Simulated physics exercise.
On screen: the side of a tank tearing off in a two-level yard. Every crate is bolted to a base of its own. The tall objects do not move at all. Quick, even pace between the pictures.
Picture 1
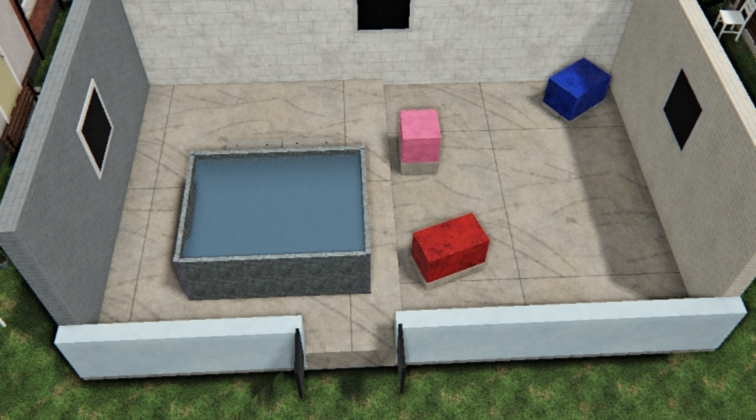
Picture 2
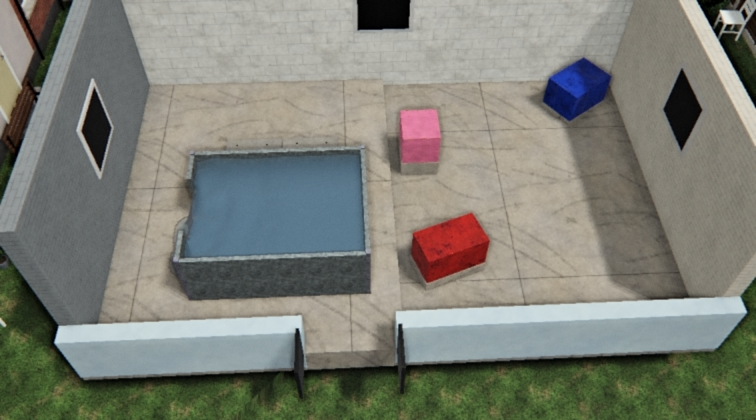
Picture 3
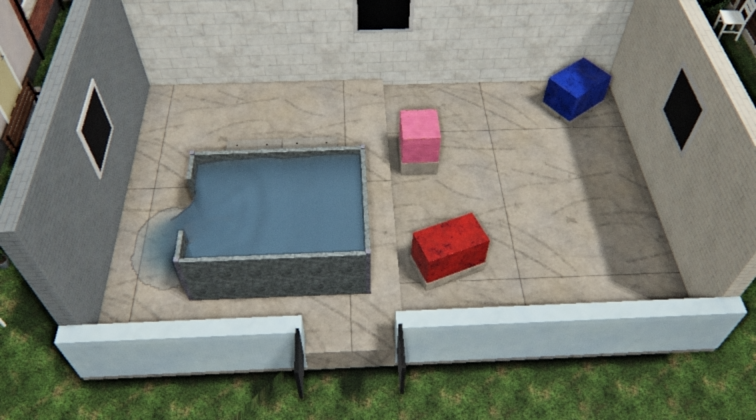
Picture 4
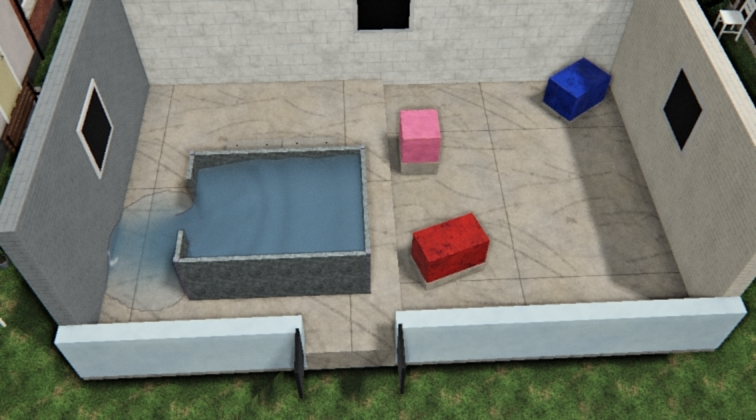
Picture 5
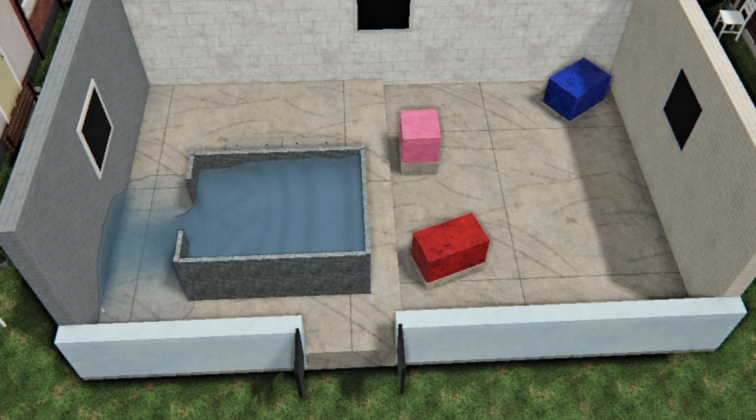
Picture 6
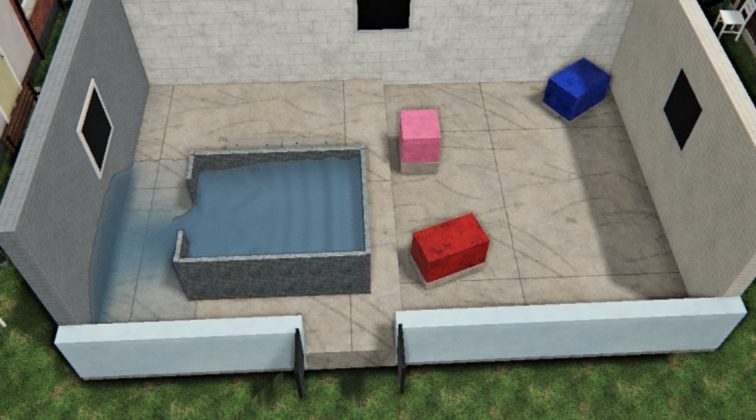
In a walled yard with pink, red and blue blocks standing on the right, a stone tank full of water sits whole and still. Its left side breaks open, and water pours through the gap onto the paving. The water reaches the left wall and spreads along it, while the blocks stay motionless.
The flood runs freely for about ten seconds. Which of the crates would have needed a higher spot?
As I see it, the blue crate will be reached by the flood. The pink crate will be out of the flood. The red crate will be out of the flood.
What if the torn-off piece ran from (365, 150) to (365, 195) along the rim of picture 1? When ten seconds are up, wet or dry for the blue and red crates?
The blue one is reached; the red one is reached.
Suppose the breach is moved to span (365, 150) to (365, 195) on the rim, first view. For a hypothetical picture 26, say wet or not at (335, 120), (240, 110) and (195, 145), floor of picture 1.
So it's nothing at the first, nothing at the second and nothing at the third.
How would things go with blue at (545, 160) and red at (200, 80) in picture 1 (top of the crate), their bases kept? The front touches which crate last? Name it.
Last: The one in blue.
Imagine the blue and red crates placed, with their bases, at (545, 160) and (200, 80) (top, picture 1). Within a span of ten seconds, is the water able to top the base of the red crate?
Outcome for the red crate: It gets reached.
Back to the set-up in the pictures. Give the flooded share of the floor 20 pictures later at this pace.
About 55 per cent.
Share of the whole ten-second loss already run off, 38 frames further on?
Somewhere around 60 per cent, I'd say.
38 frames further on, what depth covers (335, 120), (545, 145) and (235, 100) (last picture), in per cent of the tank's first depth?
About 8 per cent, then 2 per cent, then 16 per cent.
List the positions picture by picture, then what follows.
The first frame shows the water tank at (276, 204) is whole and still.
In the second frame, the front is at a hidden place, out from the gap at (196, 230).
In the third frame, the front is at (138, 261), out from the gap at (197, 232).
In the fourth frame, the front is at (108, 283), out from the gap at (197, 233).
In the fifth frame, the front is at a hidden place, out from the gap at (197, 233).
In the sixth frame, the front is at (133, 166), out from the gap at (197, 233).
A moment on, water covers 15 % of the floor; the blue crate not reached, the pink crate not reached, the red crate not reached.
Next, water covers 30 % of the floor; the blue crate not reached, the pink crate not reached, the red crate not reached.
Then, water covers 55 % of the floor; the blue crate not reached, the pink crate not reached, the red crate water round its plinth.
Later, water covers 90 % of the floor; the blue crate water round its plinth, the pink crate water round its plinth, the red crate water round its plinth.
In the end, water covers 95 % of the floor; the blue crate was topped, the pink crate stayed above the water, the red crate stayed above the water.
